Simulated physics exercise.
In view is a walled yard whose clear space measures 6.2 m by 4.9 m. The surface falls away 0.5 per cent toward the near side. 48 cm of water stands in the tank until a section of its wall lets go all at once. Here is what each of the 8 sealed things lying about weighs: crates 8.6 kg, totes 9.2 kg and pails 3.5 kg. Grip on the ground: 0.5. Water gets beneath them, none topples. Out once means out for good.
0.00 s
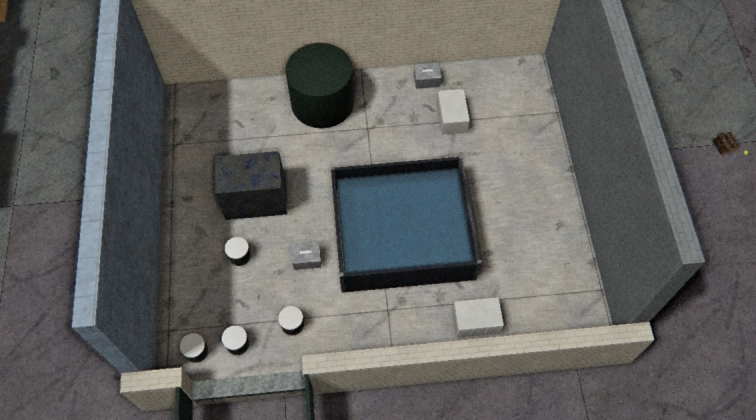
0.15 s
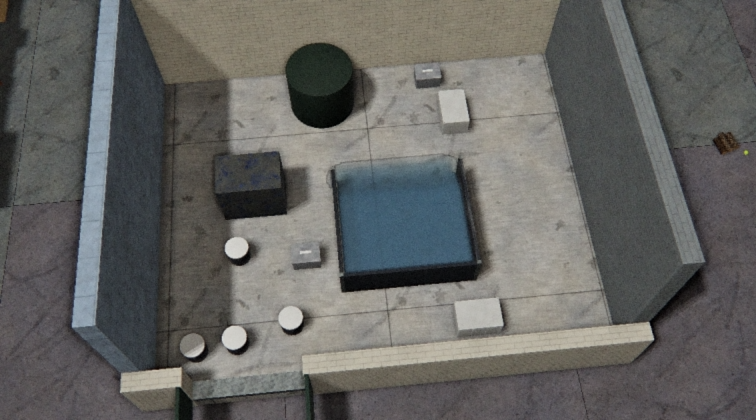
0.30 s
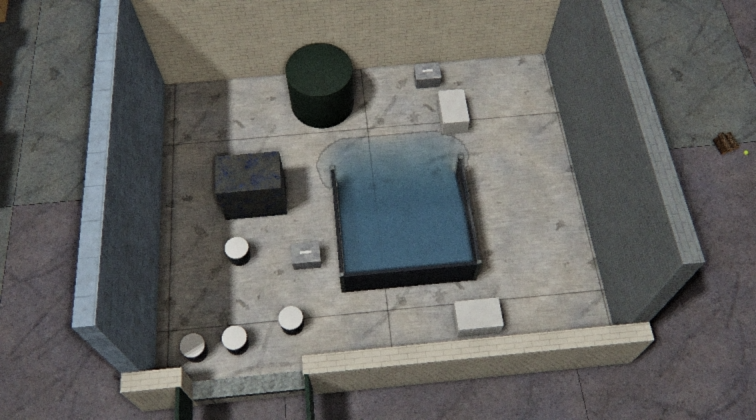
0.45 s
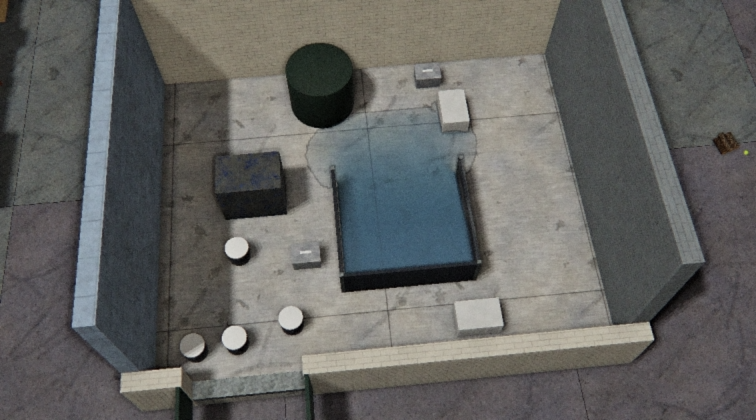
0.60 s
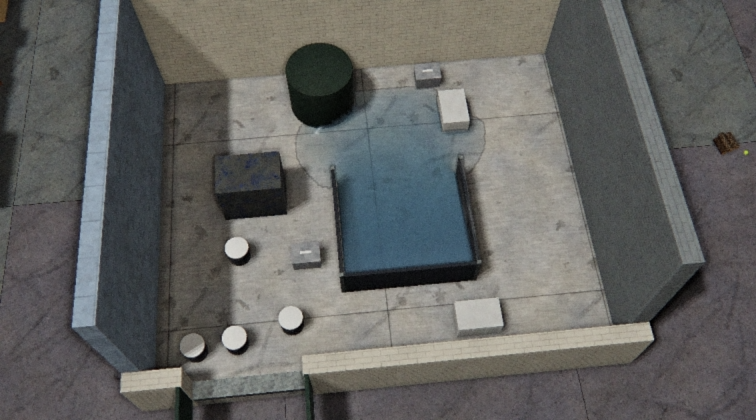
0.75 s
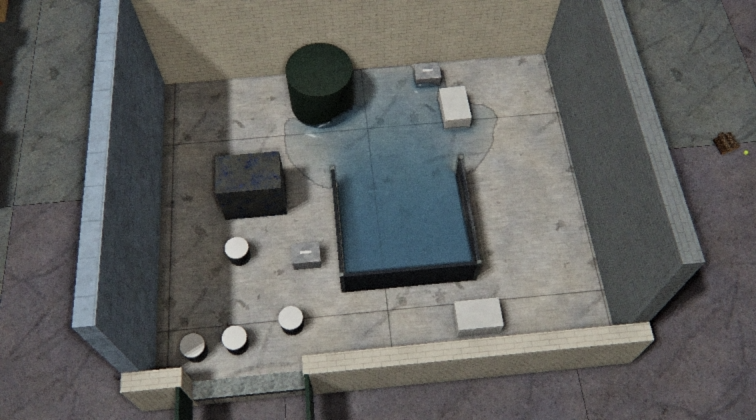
In a walled yard, blue water sits inside a low, dark-sided square tank among scattered blocks and small pails. The tank's far side disappears and water spreads out across the pale floor in a widening, rounded sheet, reaching the dark green cylinder and a pale block, which shifts very slightly.
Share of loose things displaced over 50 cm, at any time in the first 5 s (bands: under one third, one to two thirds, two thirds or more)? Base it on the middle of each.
Fewer than a third.
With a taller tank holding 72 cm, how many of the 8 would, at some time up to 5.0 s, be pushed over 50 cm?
Then the count would be 3.
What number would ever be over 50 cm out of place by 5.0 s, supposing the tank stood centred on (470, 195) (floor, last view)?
Result: 2.
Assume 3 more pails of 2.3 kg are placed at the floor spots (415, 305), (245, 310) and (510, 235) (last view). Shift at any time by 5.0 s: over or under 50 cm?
Reading them off in order: Not beyond, not beyond, clears the mark.
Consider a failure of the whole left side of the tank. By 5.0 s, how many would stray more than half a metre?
The answer would then be 5.
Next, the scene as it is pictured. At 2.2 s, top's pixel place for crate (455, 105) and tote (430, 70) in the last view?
About (537, 67) for the first and (504, 55) for the second.
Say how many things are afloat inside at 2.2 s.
At that instant the tally stands at 2.
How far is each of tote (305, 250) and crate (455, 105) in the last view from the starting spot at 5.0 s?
Object 1: 0 cm. Object 2: 350 cm.
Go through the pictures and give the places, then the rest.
A crate at (454, 106), on the bottom; a tote at (428, 71), on the bottom; water covers 2.7 m2; 0 of 8 have shifted, in the first frame.
A crate at (454, 106) rests on the ground; a tote at (428, 71), on the bottom; water covers 3.6 m2; 0 of 8 have shifted, in the second frame.
A crate at (454, 106), on the bottom; a tote at (428, 71) rests on the ground; water covers 4.5 m2; 0 of 8 have shifted, in the third frame.
A crate at (454, 106), on the bottom; a tote at (428, 71) rests on the ground; 5.6 m2 under water; 0 of 8 have shifted, in the fourth frame.
A crate at (454, 106) rests on the ground; a tote at (428, 71), on the bottom; 6.6 m2 under water; 0 of 8 have shifted, in the fifth frame.
A crate at (455, 103), on the bottom, 6 cm from its start; a tote at (428, 71) rests on the ground; 7.5 m2 under water; 1 of 8 have shifted, in the sixth frame.
After 1.1 s 0 of 8 are over 50 cm from their spots; 0 afloat.
After 2.2 s 2 of 8 are over 50 cm from their spots; 2 afloat.
After 3.5 s 2 of 8 are over 50 cm from their spots; 1 afloat.
After 5.0 s 2 of 8 are over 50 cm from their spots, and 2 have been at some point; 2 afloat.
